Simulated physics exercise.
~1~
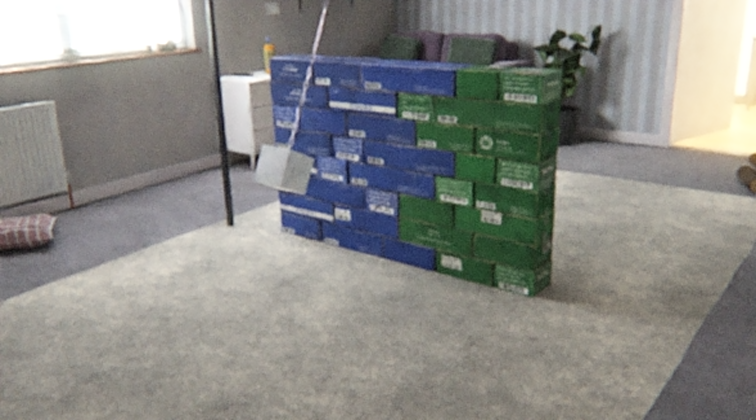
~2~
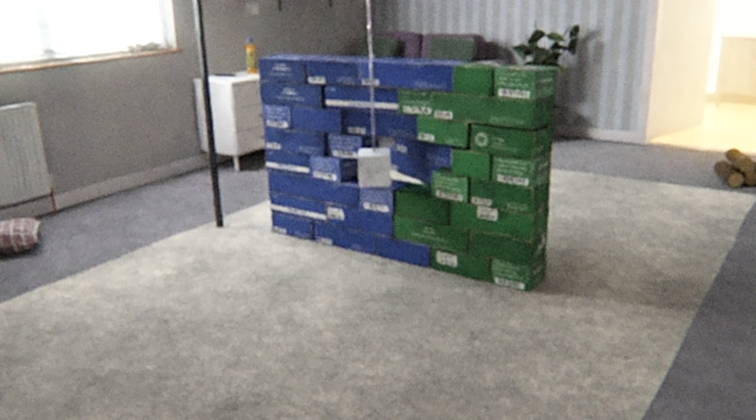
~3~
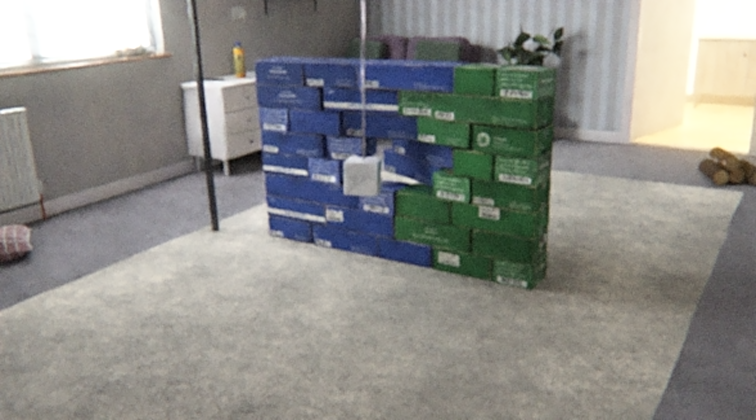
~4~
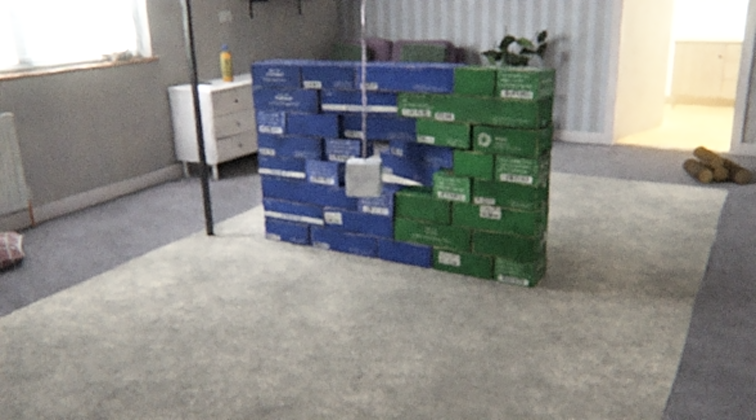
A wall of loose, staggered boxes, blue on the left and green on the right, stands on a pale rug in a grey living room, seen at an angle from slightly above. A white block hangs on a line before it, near a dark upright pole, with a white cabinet, a sofa and a leafy plant behind. The block swings in rightward and meets the blue part, where a few boxes shift slightly. It eases back a little to the left, then hangs almost still against the wall as the view drifts sideways. Every box stays up, green ones included.
